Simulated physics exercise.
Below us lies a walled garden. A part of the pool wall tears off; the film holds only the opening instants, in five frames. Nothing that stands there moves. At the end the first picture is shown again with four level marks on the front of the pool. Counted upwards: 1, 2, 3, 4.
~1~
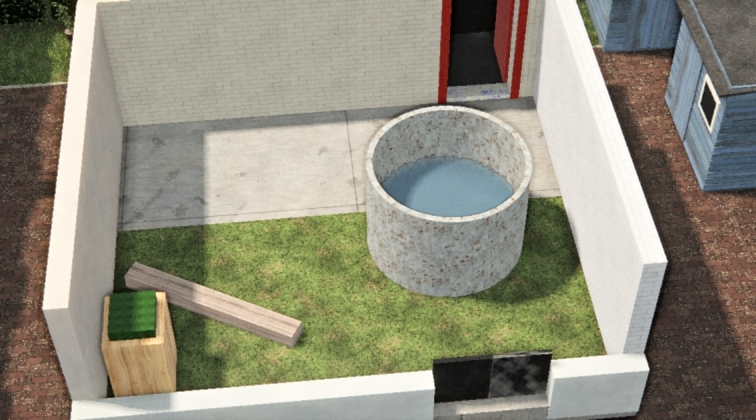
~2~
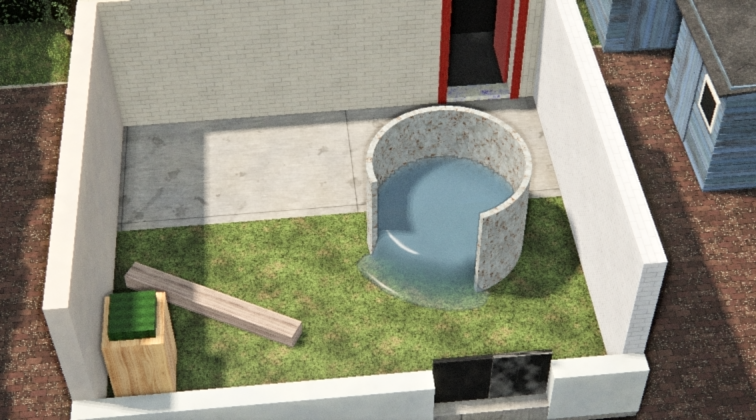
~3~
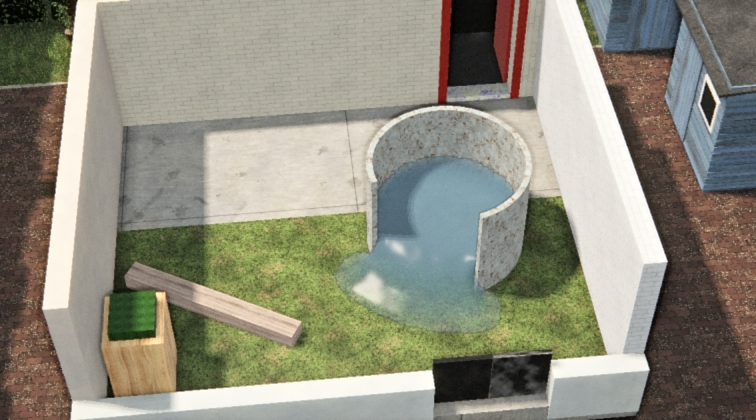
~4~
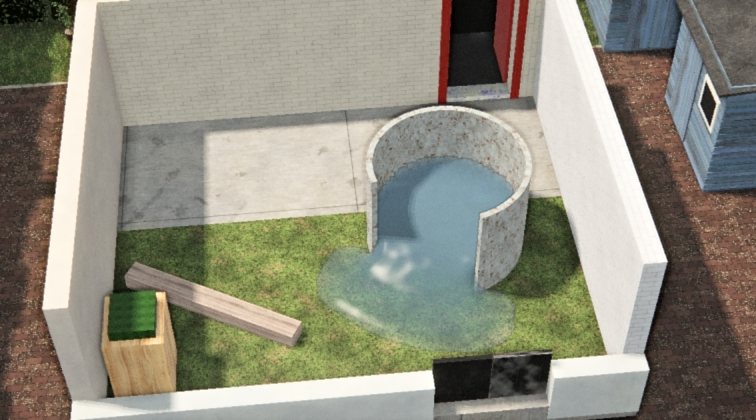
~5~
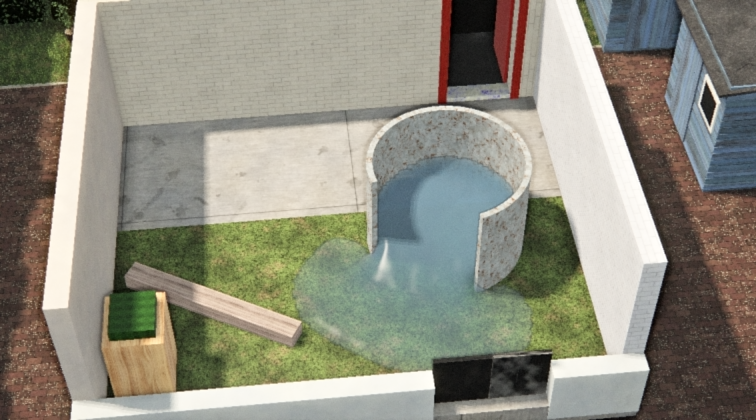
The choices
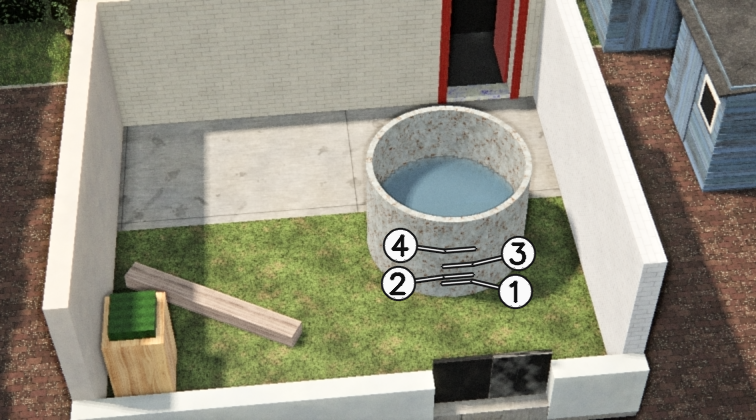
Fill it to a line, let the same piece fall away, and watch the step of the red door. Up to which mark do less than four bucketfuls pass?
4.
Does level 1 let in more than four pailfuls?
No, not at all.
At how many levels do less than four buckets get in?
All four.
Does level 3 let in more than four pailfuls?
No, not at all.
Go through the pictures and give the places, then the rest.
Water in the pool at rest, its middle at (446, 207); foot of the red doorway at (478, 100); shut gate at (491, 363).
Water covers 2 % of the ground and shows as far out as (481, 295).
Water covers 4 % of the ground and shows as far out as (491, 319).
Water covers 8 % of the ground and shows as far out as (508, 326).
Water covers 13 % of the ground and shows as far out as (303, 276).
On the marked copy, 1 at (457, 282); 2 at (457, 275); 3 at (458, 265); 4 at (459, 249); from the bottom up 1, 2, 3, 4.
With 1, nothing gets over.
With 2, nothing gets over.
With 3, nothing gets over.
With 4, a bucket or two gets in.
